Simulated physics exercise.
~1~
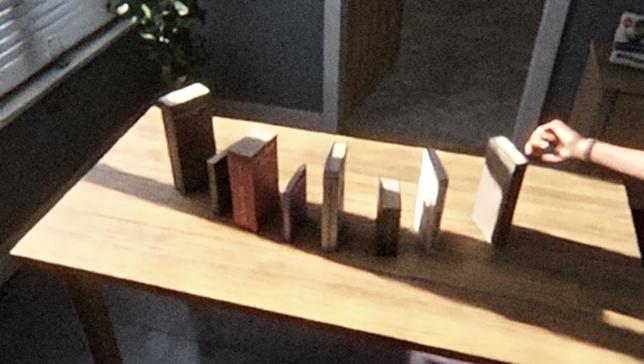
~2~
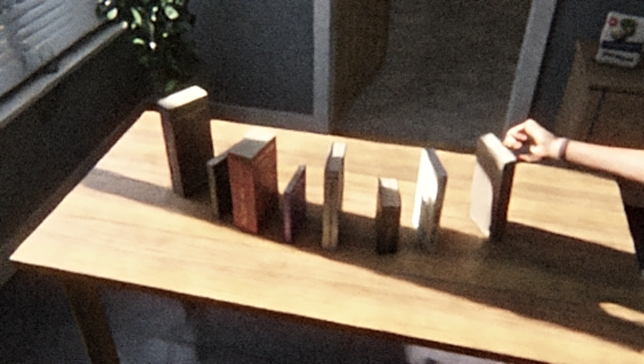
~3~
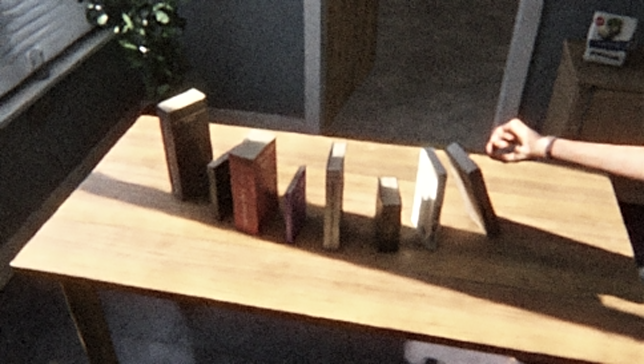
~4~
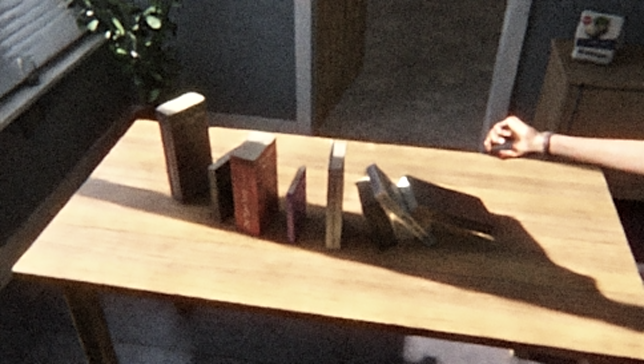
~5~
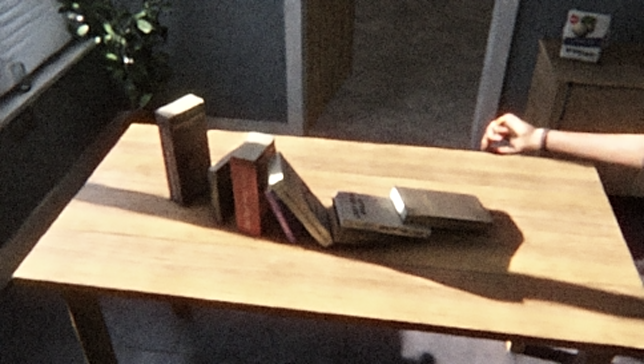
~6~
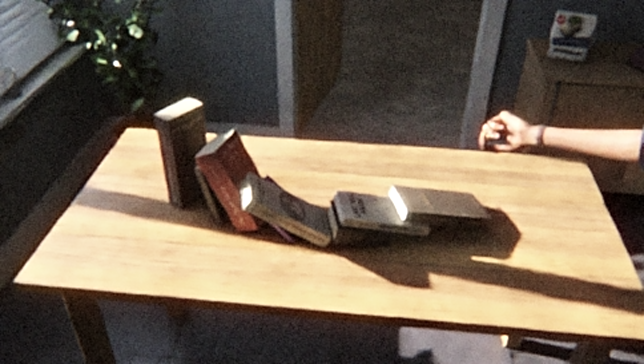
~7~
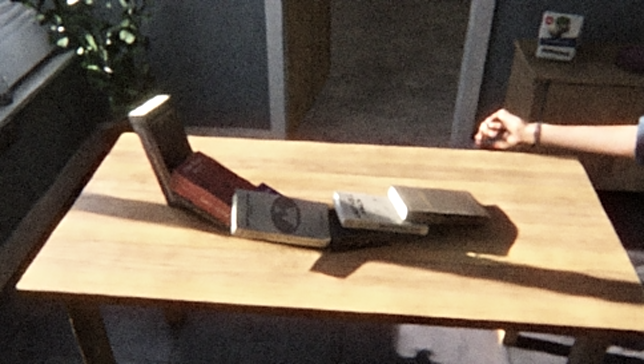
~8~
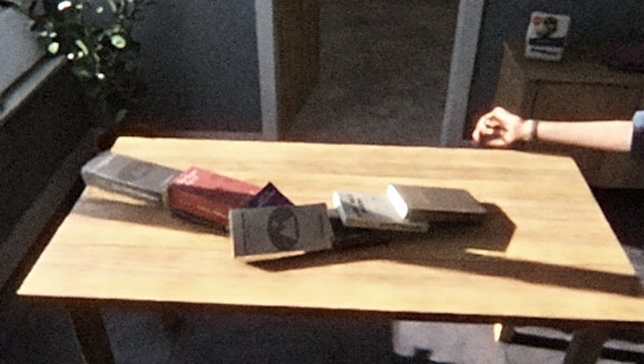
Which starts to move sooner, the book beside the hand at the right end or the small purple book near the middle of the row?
The book beside the hand starts to move sooner. It is already leaning left while the purple book still stands upright, and the purple one tips only once the fall has travelled along the row to it.
